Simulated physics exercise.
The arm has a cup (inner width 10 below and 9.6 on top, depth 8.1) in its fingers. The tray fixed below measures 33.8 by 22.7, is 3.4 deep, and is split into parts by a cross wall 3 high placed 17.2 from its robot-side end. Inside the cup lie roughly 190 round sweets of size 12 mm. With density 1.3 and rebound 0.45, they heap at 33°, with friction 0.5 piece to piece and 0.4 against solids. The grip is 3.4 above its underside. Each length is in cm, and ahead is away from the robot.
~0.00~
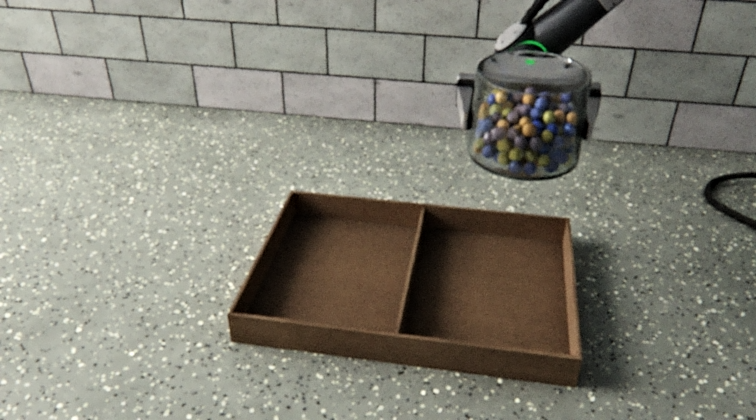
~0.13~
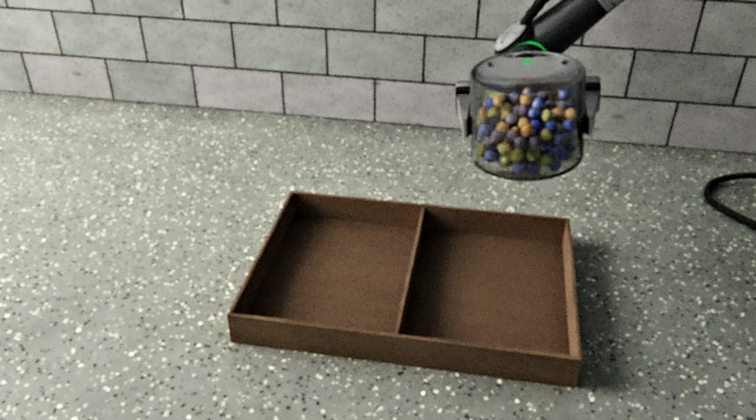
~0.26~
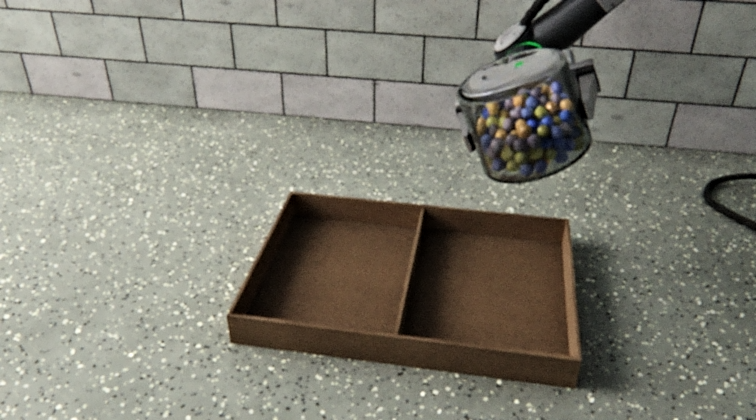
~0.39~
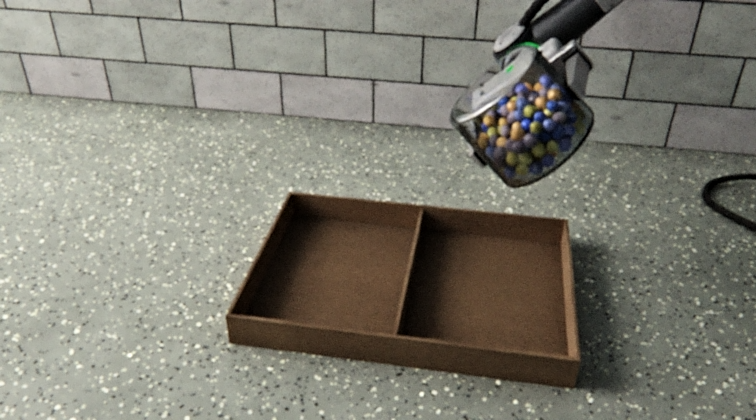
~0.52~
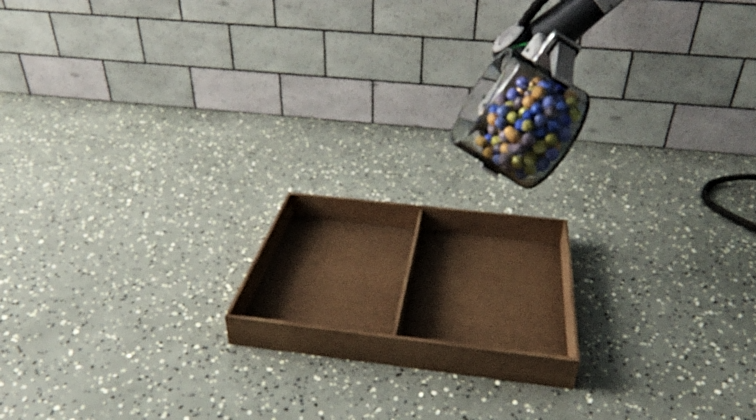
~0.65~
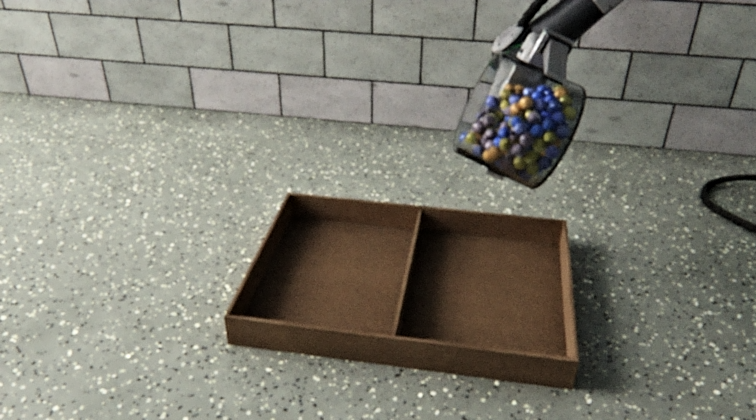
A robot arm held a clear cup of small colourful balls above the right side of a brown divided tray, then gradually tilted it steeply onto its side while the balls shifted inside.
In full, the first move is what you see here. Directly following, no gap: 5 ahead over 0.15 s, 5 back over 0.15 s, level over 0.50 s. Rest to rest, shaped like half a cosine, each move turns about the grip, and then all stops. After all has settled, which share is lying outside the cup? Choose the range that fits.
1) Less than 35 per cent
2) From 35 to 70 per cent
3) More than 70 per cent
Less than 35 per cent.
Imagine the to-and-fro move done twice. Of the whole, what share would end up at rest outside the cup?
My guess is near 30 per cent.
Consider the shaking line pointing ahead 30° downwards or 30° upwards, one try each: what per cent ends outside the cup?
It comes to around 5 per cent on the first try and around 25 per cent on the second.
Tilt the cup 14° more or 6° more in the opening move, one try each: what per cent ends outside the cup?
First try around 45 %, second around 30 %.
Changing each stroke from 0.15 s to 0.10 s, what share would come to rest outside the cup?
That change gives some 40 percent.
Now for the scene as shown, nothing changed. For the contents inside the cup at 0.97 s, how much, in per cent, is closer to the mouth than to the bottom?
Near 40 in a hundred.
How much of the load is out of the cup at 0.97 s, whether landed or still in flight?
I'd say some 20 percent.
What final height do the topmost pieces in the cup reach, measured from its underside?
The top sits some 6.5 cm up.
After 0.97 s, tilted 68° forward, highest piece 23 above the table; 154 in the cup, 39 in flight or on a rim.
After 1.29 s, tilted 16° forward, highest piece 25 above the table; 152 in the cup, 25 in the far-side part, 15 in the robot-side part, 1 in flight or on a rim.
After 1.65 s, level, highest piece 25 above the table; 152 in the cup, 26 in the far-side part, 15 in the robot-side part.
After 2.70 s, level, highest piece 25 above the table; 152 in the cup, 26 in the far-side part, 15 in the robot-side part.
In the end, 152 in the cup, 26 in the far-side part, 15 in the robot-side part. That is 21 % outside the cup.
